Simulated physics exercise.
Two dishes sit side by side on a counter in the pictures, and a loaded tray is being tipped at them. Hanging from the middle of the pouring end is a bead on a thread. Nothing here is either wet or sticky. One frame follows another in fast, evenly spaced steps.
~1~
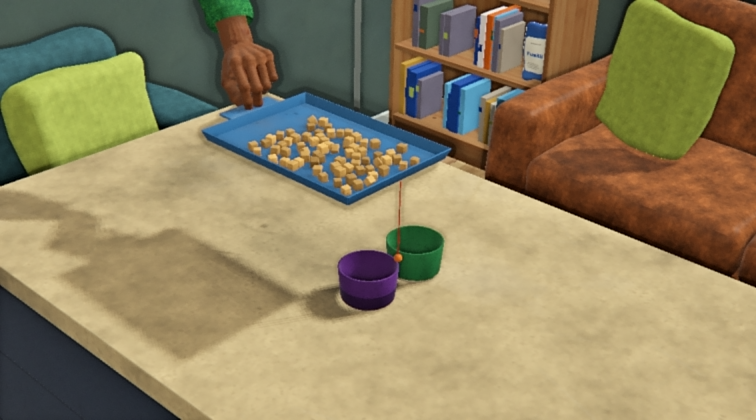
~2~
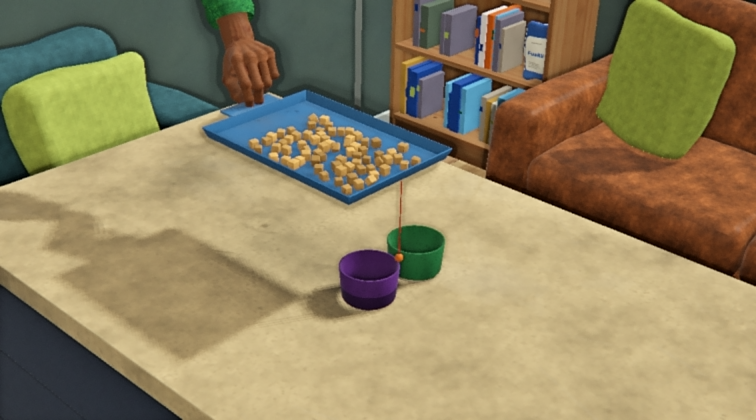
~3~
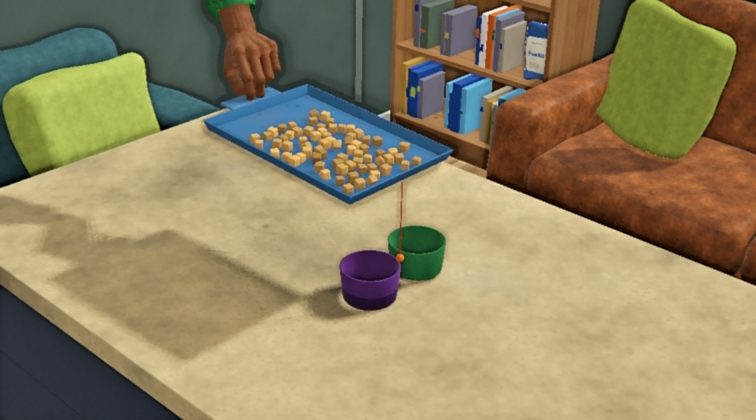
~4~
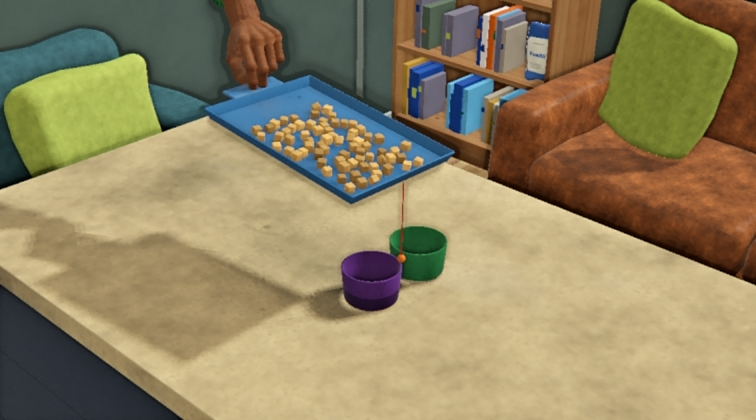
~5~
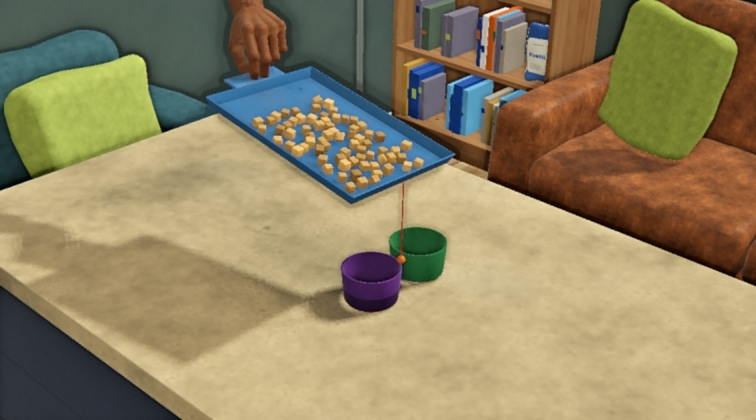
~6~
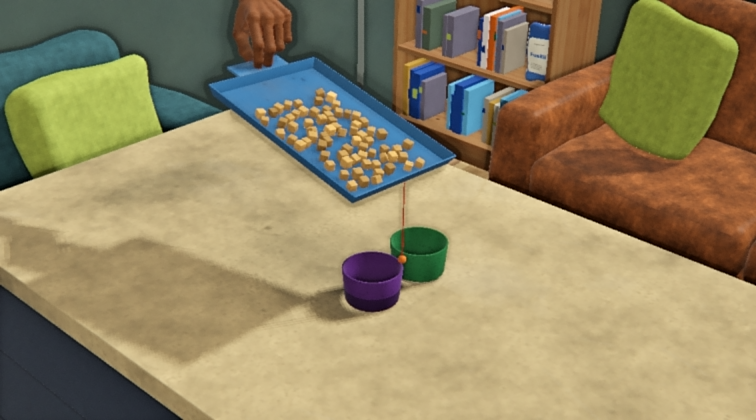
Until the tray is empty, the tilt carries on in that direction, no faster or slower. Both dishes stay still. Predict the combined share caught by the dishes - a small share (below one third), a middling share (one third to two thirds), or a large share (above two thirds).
A small share, below one third.
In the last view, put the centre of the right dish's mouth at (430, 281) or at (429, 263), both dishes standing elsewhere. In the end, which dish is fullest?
With the first placement it's the one to the right, with the second it's the one to the right.
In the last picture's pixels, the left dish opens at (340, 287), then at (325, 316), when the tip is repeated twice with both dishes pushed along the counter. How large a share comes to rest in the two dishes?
Roughly 0 per cent, then roughly 0 per cent.
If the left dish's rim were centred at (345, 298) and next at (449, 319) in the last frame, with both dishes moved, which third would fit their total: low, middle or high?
To begin with: Under a third; after that: Below one third.
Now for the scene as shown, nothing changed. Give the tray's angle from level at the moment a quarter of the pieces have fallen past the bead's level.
About 100 degrees.
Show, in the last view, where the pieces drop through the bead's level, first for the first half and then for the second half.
At about (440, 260), then at (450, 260).
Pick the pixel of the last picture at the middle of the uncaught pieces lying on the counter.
Somewhere near (469, 299), I think.
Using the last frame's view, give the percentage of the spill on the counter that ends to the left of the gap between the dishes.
About 10 percent.
Soon after the last picture, tray tipped steeply; all on the tray.
A little later, tray tipped right over; nearly all on the tray; a stray few in the air.
Later still, tray tipped past a quarter turn; a stray few in the right dish; nearly all outside both.
At rest, tray tipped past a quarter turn; none in the left dish; a stray few in the right dish; nearly all outside both.
